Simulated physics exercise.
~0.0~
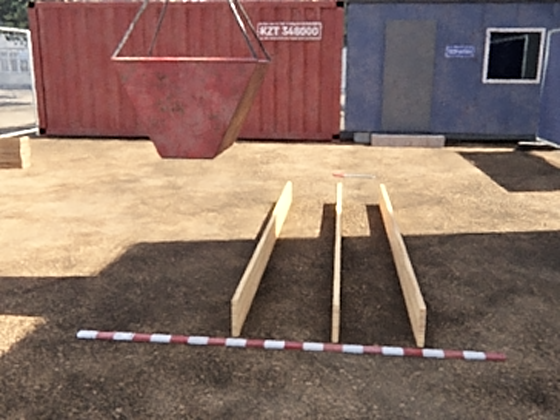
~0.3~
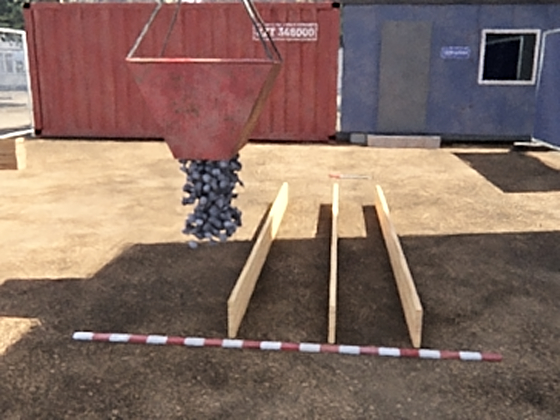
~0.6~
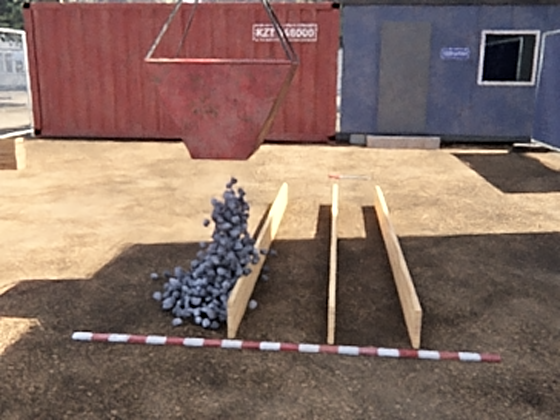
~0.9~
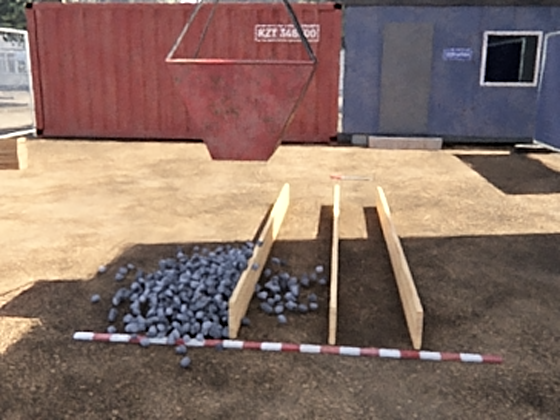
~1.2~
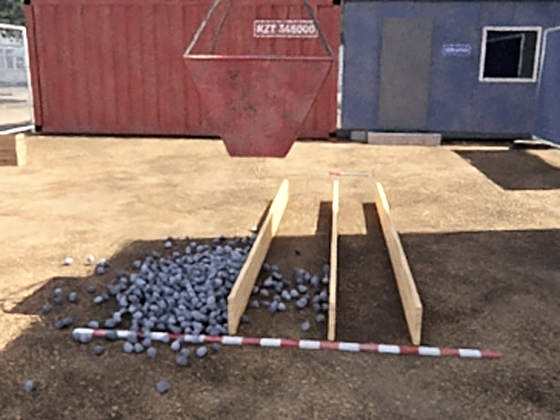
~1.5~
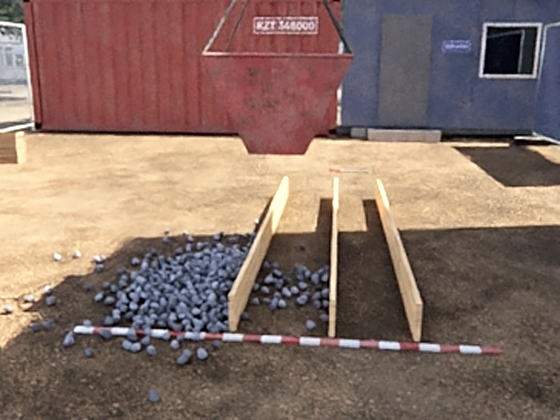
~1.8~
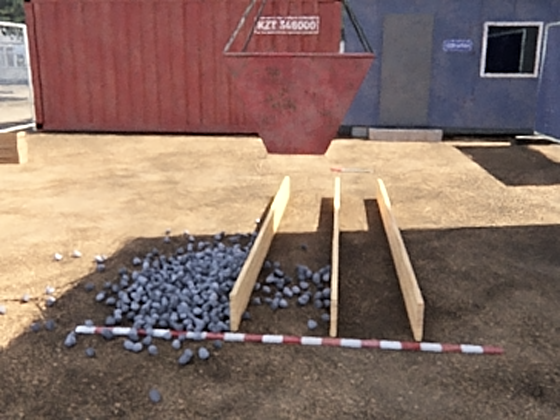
A large red shipping container stands beside a blue site cabin at the back of a sunlit dirt yard, seen from the front by a slightly swaying camera. A red skip hangs at upper left, above and left of three upright wooden boards, with a red-and-white striped staff lying across the foreground. As the skip moves steadily right, grey cobbles pour from its bottom in a thick column. They heap up left of the boards, then slump and scatter, some reaching the left bay and others rolling past the staff. The empty skip keeps drifting right while the stones lie still, mostly outside the bays, leaving the right bay empty.
